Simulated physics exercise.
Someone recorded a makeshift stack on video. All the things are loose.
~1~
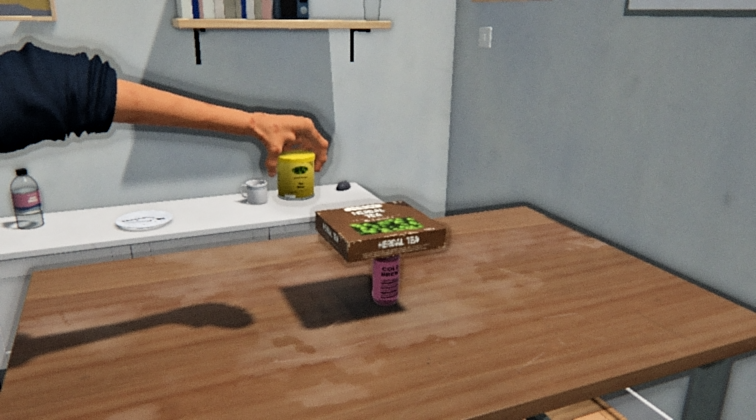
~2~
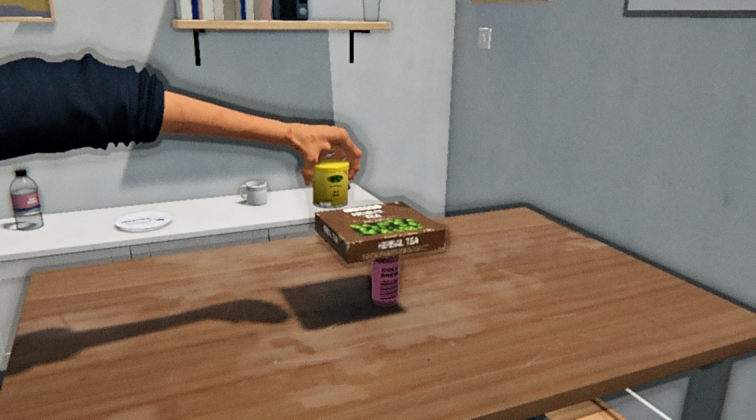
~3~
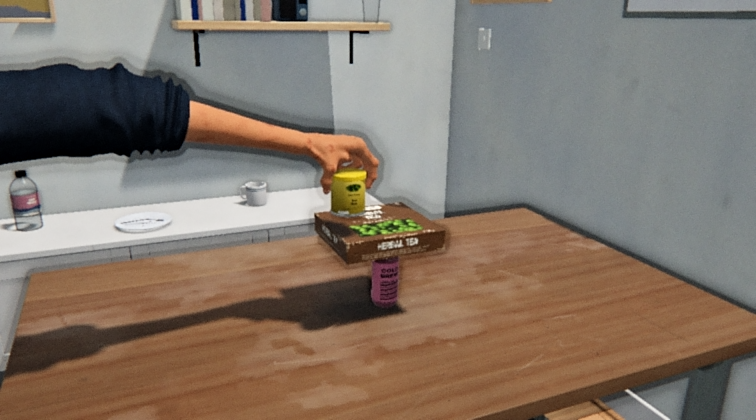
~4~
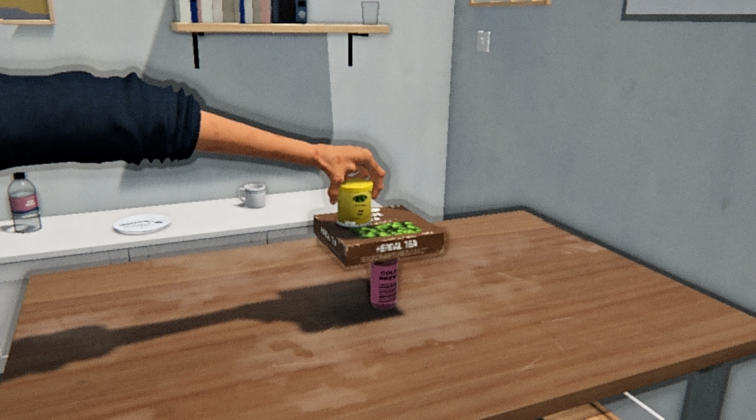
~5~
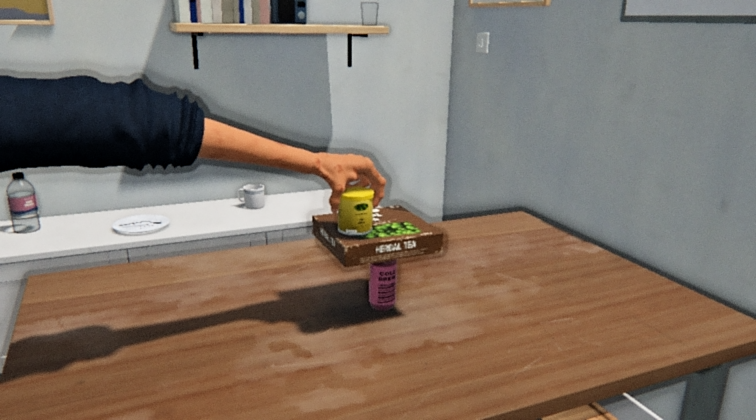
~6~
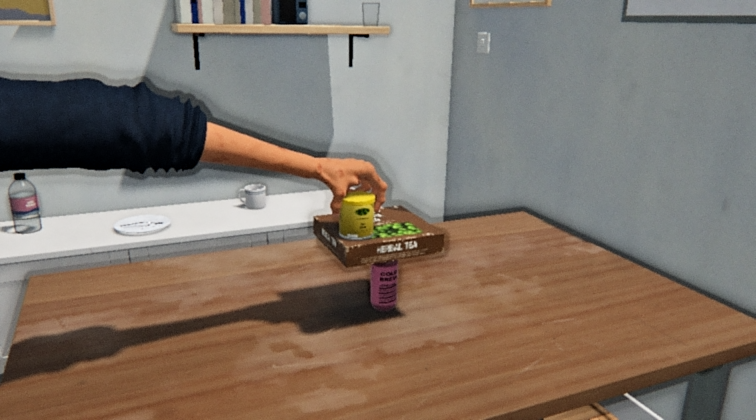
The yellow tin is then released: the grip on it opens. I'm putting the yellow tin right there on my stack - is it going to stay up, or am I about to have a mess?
It will fall over.
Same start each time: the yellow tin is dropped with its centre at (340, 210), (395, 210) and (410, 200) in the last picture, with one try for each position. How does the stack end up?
So, first it tips over, next it stays steady, and last it stays steady.
Then, 0.40 s after the last picture, yellow tin now fallen; brown packet tipped 60° from how it was.
Then, 0.60 s after the last picture, brown packet now fallen.
By the end, fallen, yellow tin and brown packet; pink can in place. The stack loses its balance.
